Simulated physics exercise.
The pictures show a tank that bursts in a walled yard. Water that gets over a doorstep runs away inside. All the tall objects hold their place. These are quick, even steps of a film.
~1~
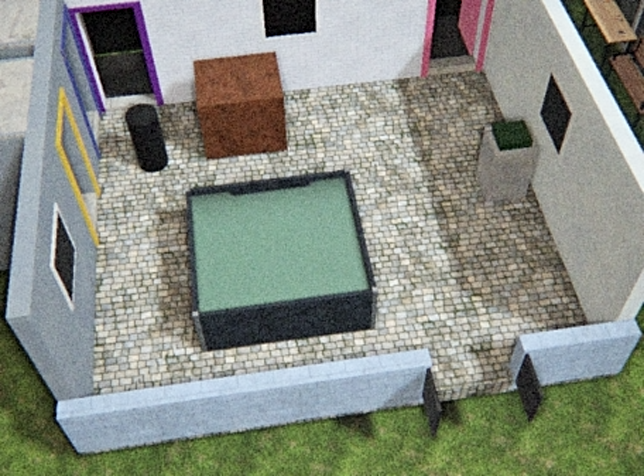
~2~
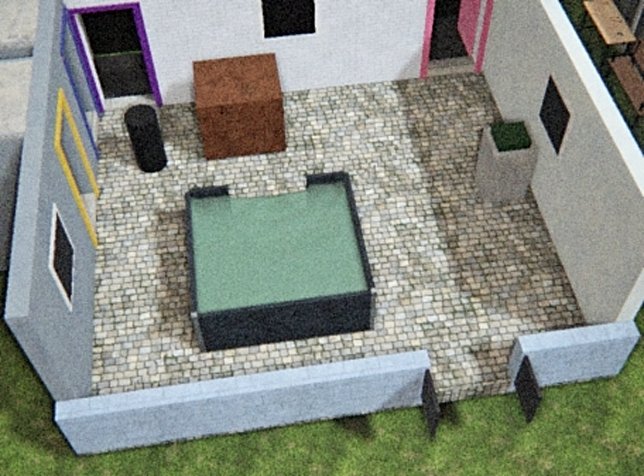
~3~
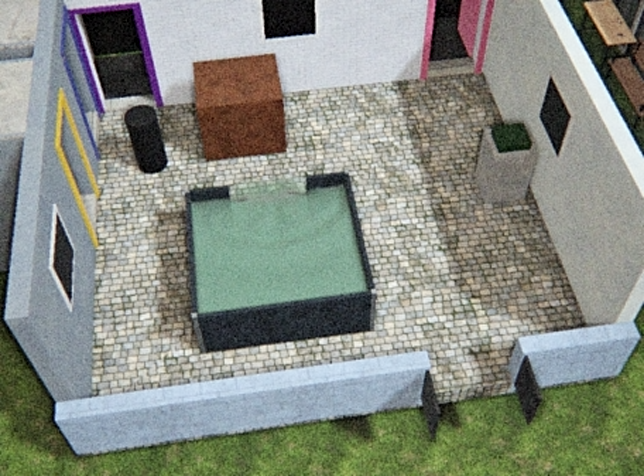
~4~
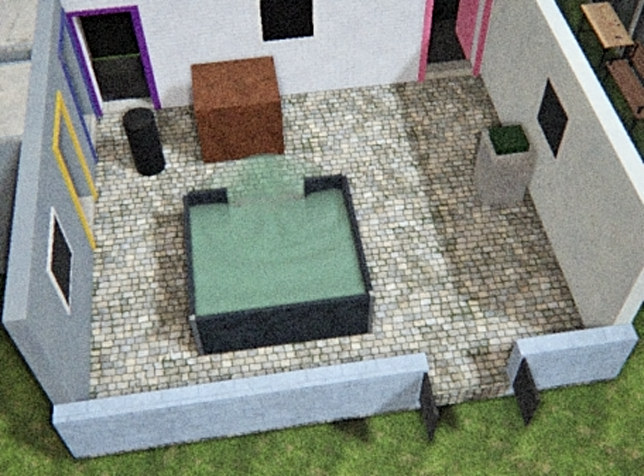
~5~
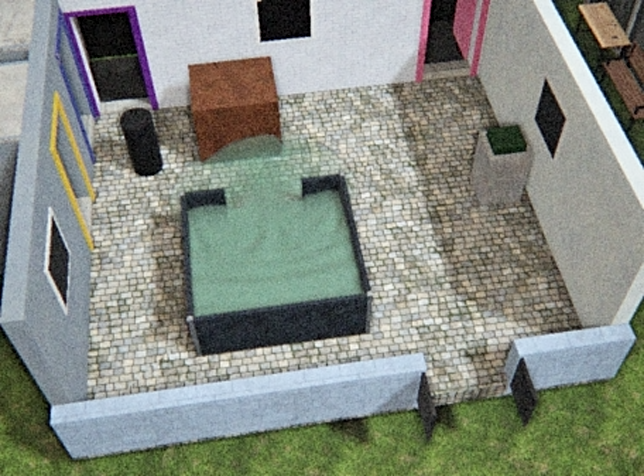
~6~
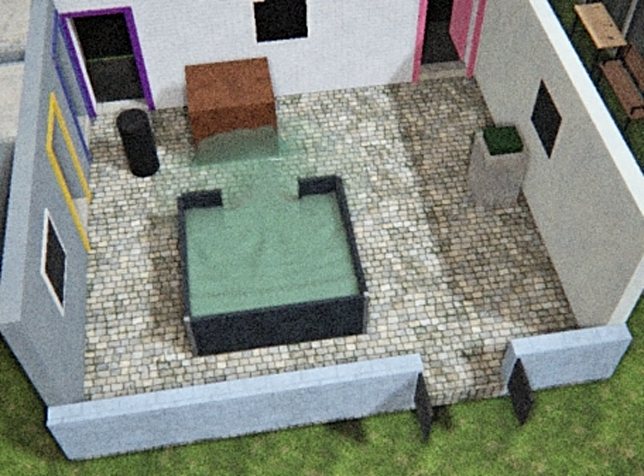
The video shows a dark-walled open tank of green water in a paved, walled yard; a gap opens in its far side, and water pours out, spreading across the paving toward a reddish-brown block and reaching its base.
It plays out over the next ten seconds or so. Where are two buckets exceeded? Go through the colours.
One by one: The yellow door floods; the purple door floods; the blue door holds within the limit; the pink door floods.
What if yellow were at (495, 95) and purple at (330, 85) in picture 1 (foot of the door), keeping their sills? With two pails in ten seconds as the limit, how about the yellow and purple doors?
One by one: The yellow one goes over; the purple one lets more in.
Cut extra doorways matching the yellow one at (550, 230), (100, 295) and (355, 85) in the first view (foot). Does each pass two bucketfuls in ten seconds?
One after the other: Keeps below it, keeps below it, takes more.
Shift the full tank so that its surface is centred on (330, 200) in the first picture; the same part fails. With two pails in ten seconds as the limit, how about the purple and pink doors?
The purple door is over, the pink door floods.
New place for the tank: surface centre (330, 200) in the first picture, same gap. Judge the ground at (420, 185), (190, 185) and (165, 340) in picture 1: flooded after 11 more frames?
One after the other: Dry, covered, not flooded.
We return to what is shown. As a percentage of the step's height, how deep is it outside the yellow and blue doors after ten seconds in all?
Near 70 and 30 in a hundred.
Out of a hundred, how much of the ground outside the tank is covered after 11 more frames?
Some 45 per cent.
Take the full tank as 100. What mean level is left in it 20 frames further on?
I make it 42 per cent.
A moment on, water covers 25 % of the floor; the yellow door not reached, the purple door wet at the sill, nothing in, the blue door not reached, the pink door not reached.
Next, water covers 45 % of the floor; the yellow door over two buckets in, the purple door under two buckets in, the blue door wet at the sill, nothing in, the pink door wet at the sill, nothing in.
Then, water covers 65 % of the floor; the yellow door far over two buckets in, the purple door over two buckets in, the blue door wet at the sill, nothing in, the pink door over two buckets in.
Later, water covers 95 % of the floor; the yellow door far over two buckets in, the purple door over two buckets in, the blue door wet at the sill, nothing in, the pink door far over two buckets in.
In the end, water covers 95 % of the floor; the yellow door far over two buckets in, the purple door far over two buckets in, the blue door wet at the sill, nothing in, the pink door far over two buckets in.
